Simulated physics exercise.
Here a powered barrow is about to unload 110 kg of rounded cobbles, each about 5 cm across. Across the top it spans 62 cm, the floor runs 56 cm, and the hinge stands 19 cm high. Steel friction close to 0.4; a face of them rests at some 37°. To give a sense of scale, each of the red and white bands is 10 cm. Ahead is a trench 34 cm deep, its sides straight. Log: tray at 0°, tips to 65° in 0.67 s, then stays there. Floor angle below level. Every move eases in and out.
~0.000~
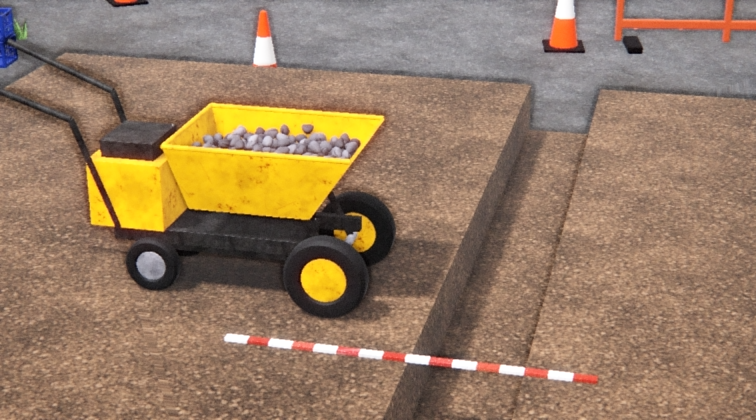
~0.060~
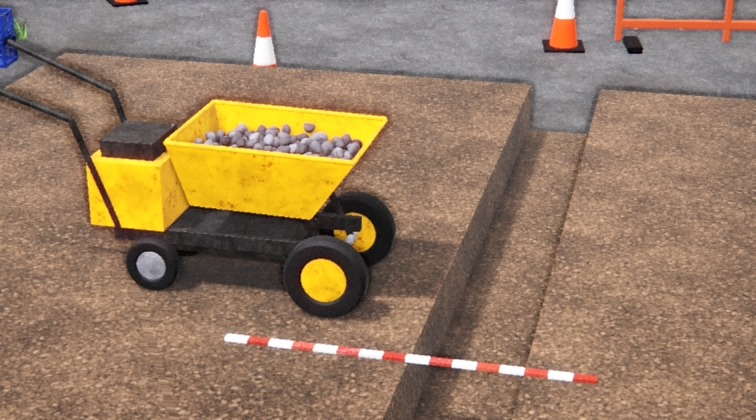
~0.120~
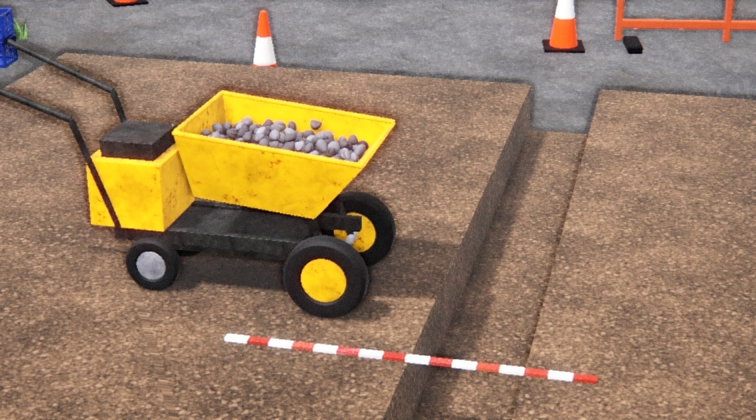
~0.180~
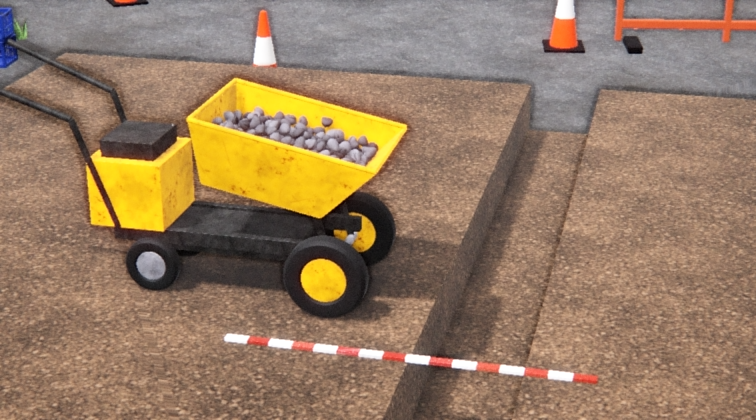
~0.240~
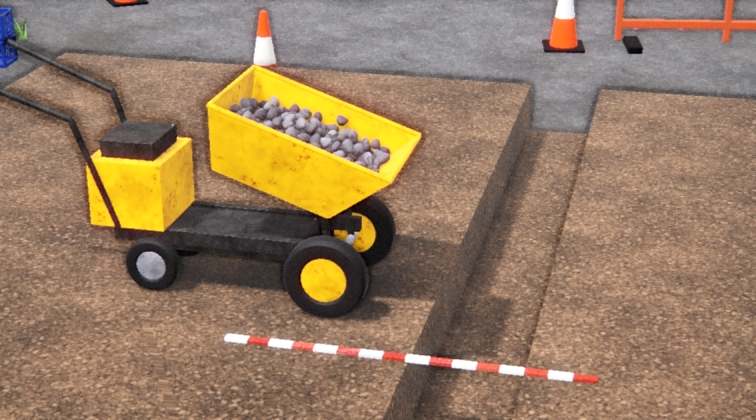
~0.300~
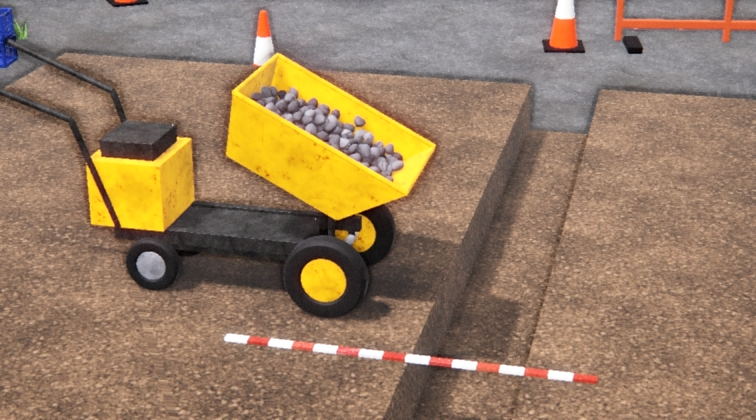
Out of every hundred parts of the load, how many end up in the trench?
Close to 68 in a hundred.
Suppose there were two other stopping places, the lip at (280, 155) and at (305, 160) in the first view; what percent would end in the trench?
From the first place around 70 per cent, from the other around 85.
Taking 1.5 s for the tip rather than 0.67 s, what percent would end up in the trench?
Probably about 80 in a hundred.
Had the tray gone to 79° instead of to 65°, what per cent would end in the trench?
In that case some 75 per cent.
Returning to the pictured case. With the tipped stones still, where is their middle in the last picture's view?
Somewhere near pixel (511, 360).
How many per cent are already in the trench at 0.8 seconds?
By that moment, roughly 15 per cent of the load.
After 0.5 s the floor is at 55°; 100 % in the tray; the foremost stones are at (428, 208).
After 0.8 s the floor is at 65°; 87 % in the tray, 13 % in the trench; the foremost stones are at (521, 285).
After 1.1 s the floor is at 65°; 39 % in the tray, 39 % in the trench, 22 % past the trench; the foremost stones are at (666, 319).
After 3.1 s the floor is at 65°; 9 % in the tray, 68 % in the trench, 23 % past the trench; the foremost stones are past the picture's edge.
